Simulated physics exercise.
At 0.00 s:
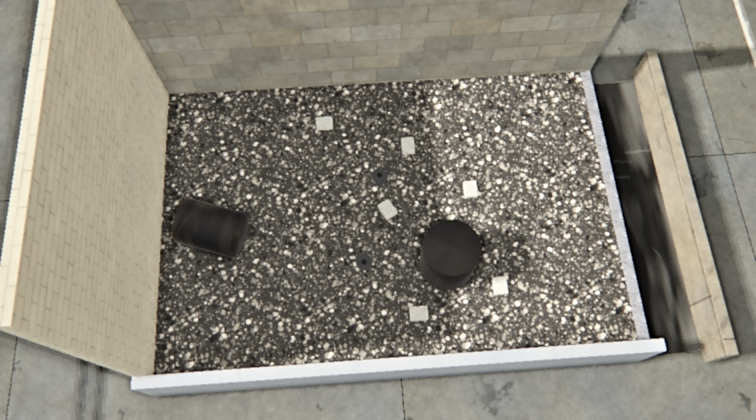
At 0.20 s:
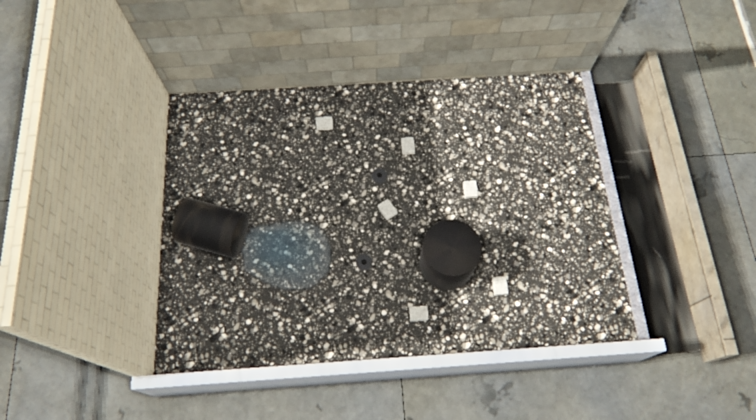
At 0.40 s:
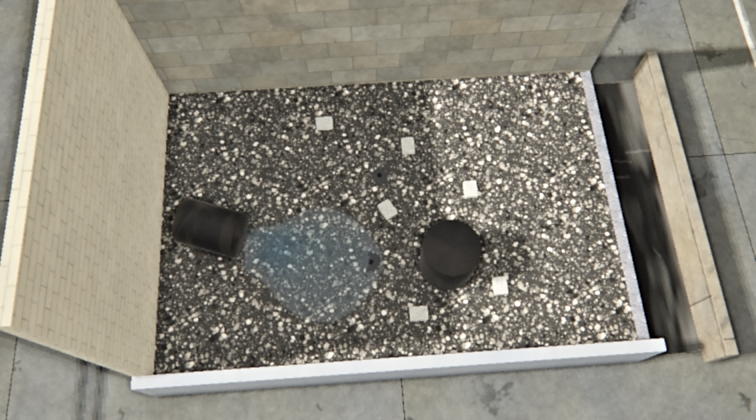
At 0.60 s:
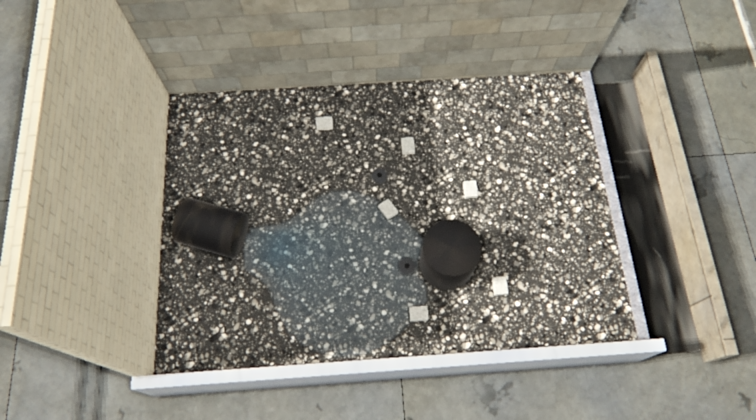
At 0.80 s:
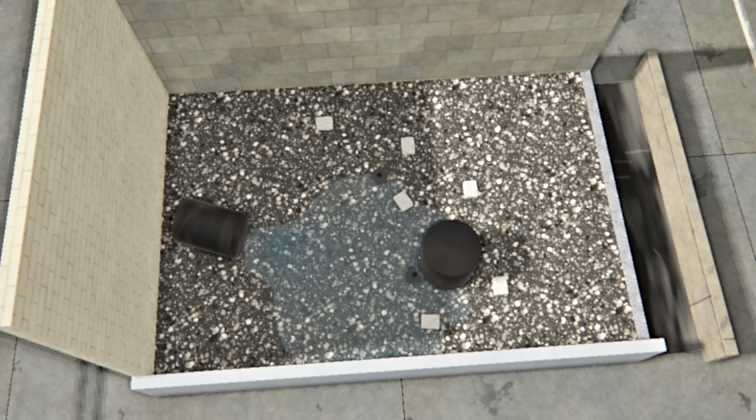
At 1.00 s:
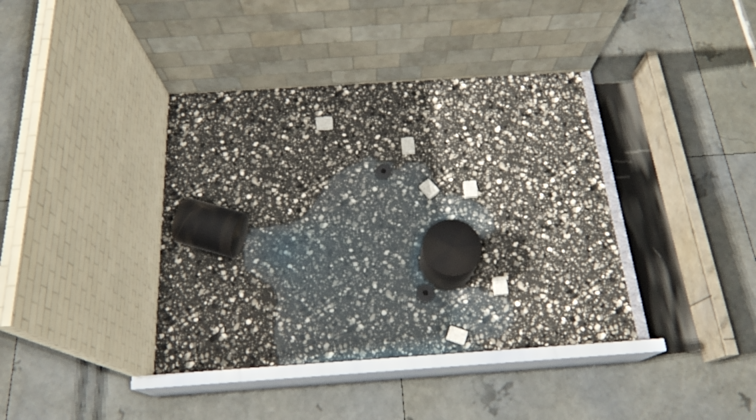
The clip opens on a walled, speckled floor with a dark drum on its side, a round dark object and scattered pale squares. Bluish water pours from the drum and spreads rightward, reaching the round object and front edge. Then a few pale squares and small dark pieces shift right.
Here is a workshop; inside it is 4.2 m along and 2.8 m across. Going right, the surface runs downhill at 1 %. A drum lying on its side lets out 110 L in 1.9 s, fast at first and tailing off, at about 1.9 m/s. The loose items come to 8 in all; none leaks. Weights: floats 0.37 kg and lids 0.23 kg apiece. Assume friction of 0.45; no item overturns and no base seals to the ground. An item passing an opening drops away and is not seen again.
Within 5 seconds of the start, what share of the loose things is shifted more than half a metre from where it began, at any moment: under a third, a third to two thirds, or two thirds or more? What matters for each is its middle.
Odds are a moderate portion, one third up to two thirds.
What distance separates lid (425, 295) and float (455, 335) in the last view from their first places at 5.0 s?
Washed out, washed out.
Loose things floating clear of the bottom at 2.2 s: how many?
Count at that moment: 1.
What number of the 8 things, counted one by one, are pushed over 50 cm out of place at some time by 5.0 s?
I count 4.
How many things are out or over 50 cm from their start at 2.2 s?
4 of them.
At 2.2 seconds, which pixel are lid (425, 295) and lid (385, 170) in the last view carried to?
Somewhere around (619, 307) and (397, 150).
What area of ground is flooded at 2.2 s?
Wet: Near 5.0 m2.
After 1.4 s 3 of 8 are over 50 cm from their spots; 2 afloat.
After 2.2 s 4 of 8 are over 50 cm from their spots; 1 afloat.
After 3.5 s 4 of 8 are over 50 cm from their spots; 0 afloat.
After 5.0 s 4 of 8 are over 50 cm from their spots, and 4 have been at some point; 0 afloat.
